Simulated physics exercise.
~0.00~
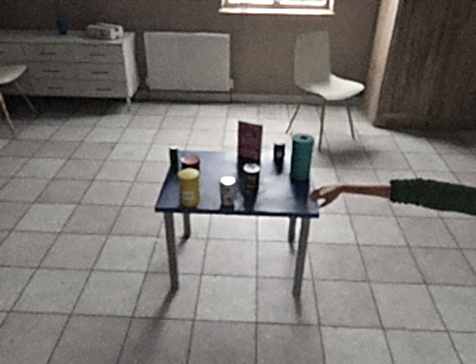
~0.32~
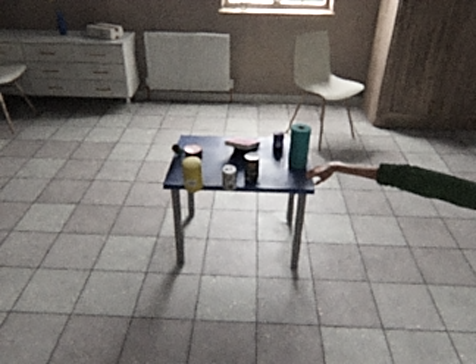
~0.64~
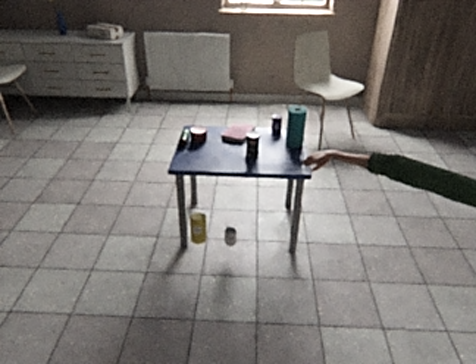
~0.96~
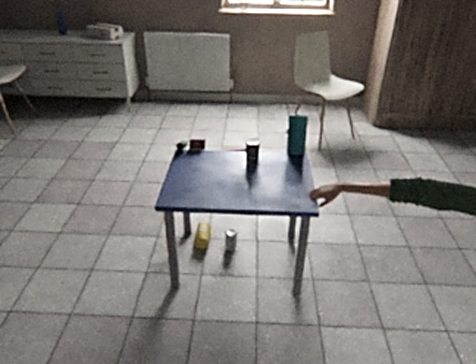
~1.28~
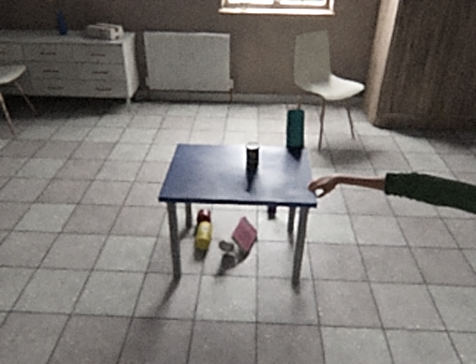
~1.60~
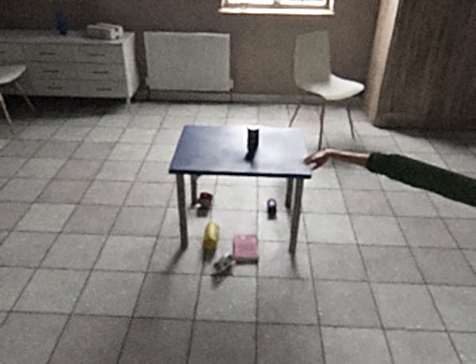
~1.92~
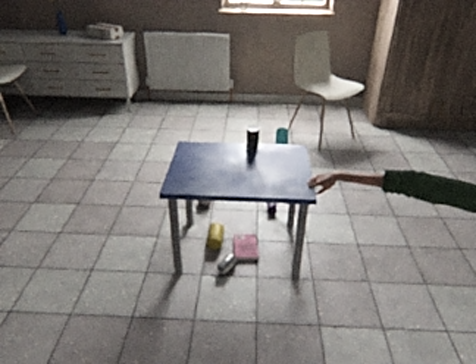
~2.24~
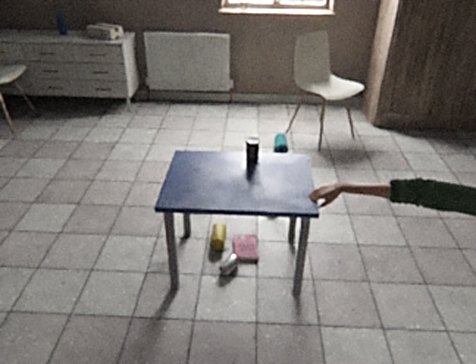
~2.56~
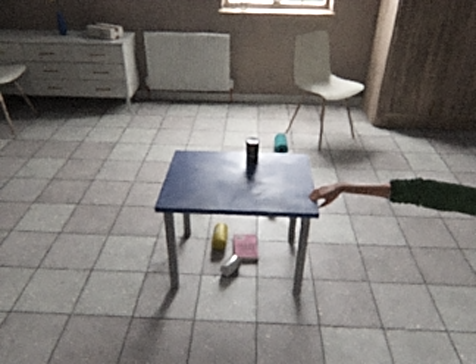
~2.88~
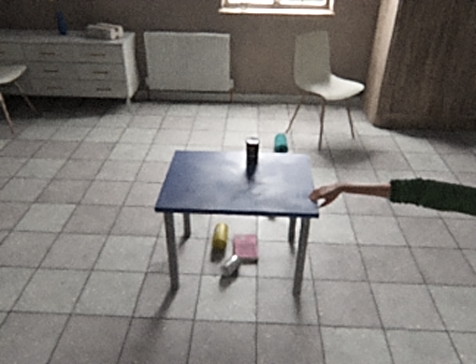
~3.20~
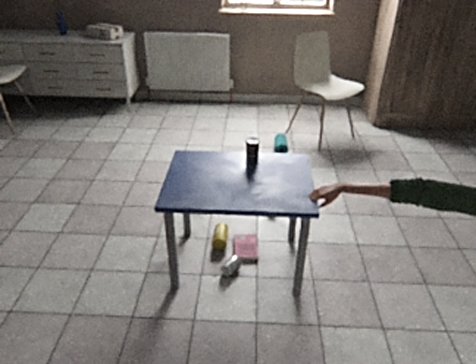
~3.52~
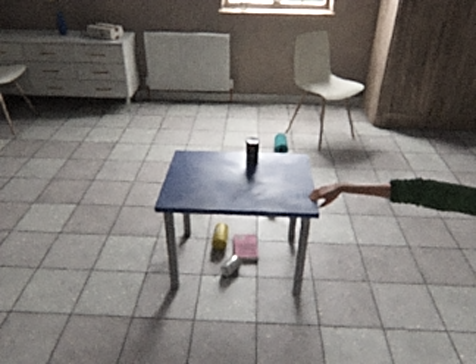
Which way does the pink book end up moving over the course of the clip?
The pink book moves down, going from the tabletop to the floor under the table.
A hand jerks a table back and forth until only the black tin stands on it.
